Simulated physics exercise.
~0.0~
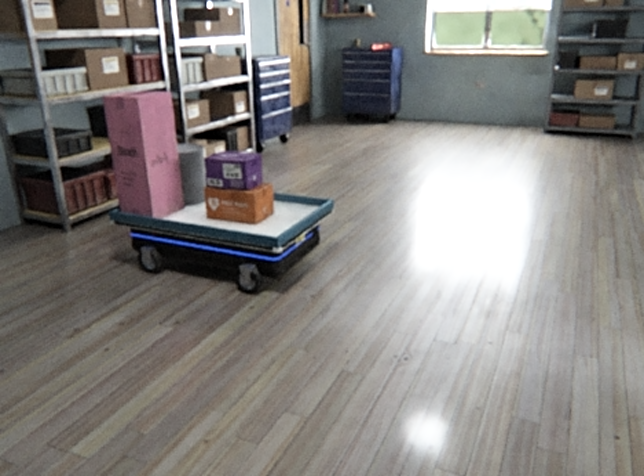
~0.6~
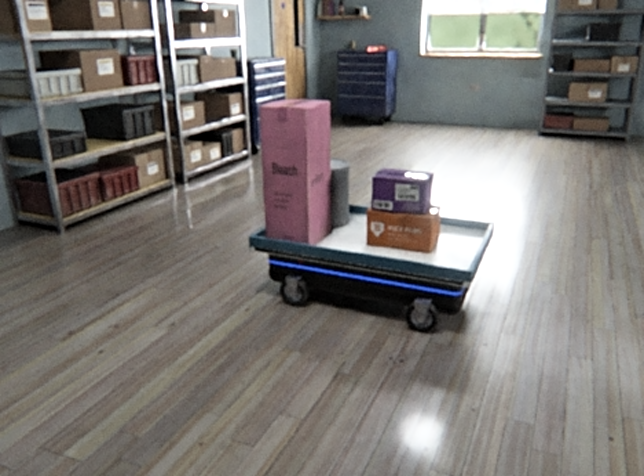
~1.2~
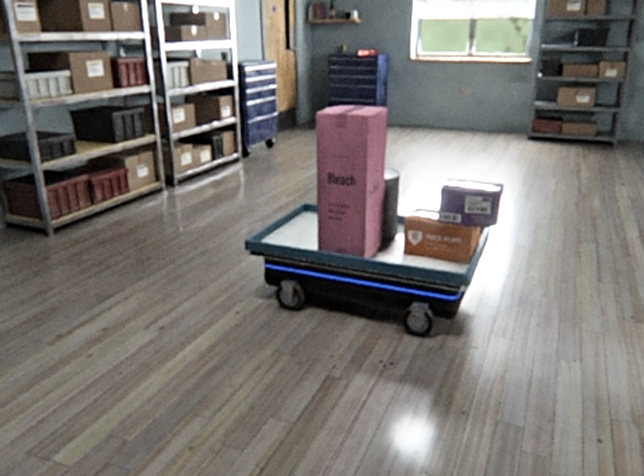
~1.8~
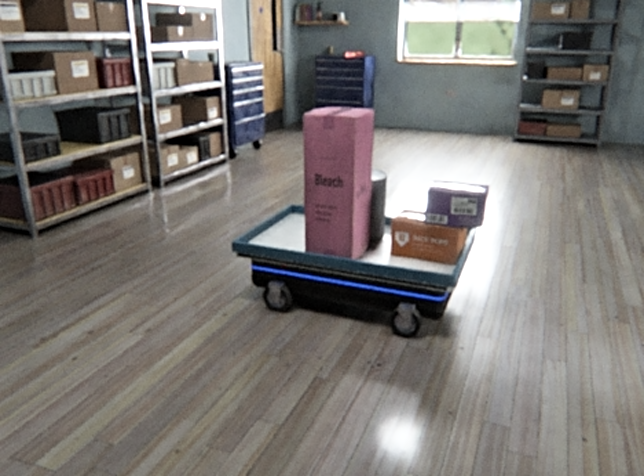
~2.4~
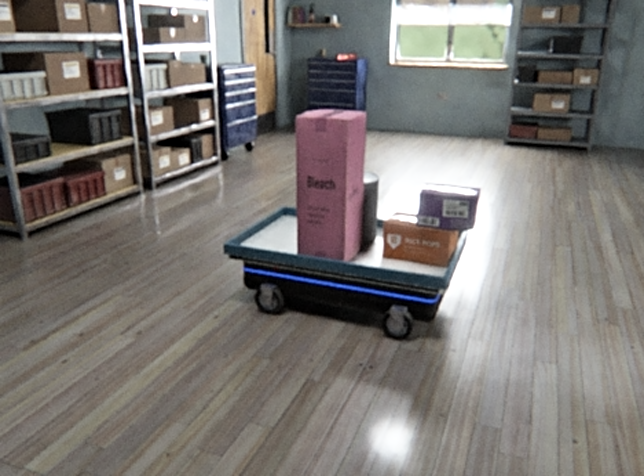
In the video, a flat cart carrying a pink box, a grey pail and a purple parcel on an orange box rolls right across a wooden floor and stops, its load sliding right, with the parcel ending shifted on the orange box and everything still aboard.
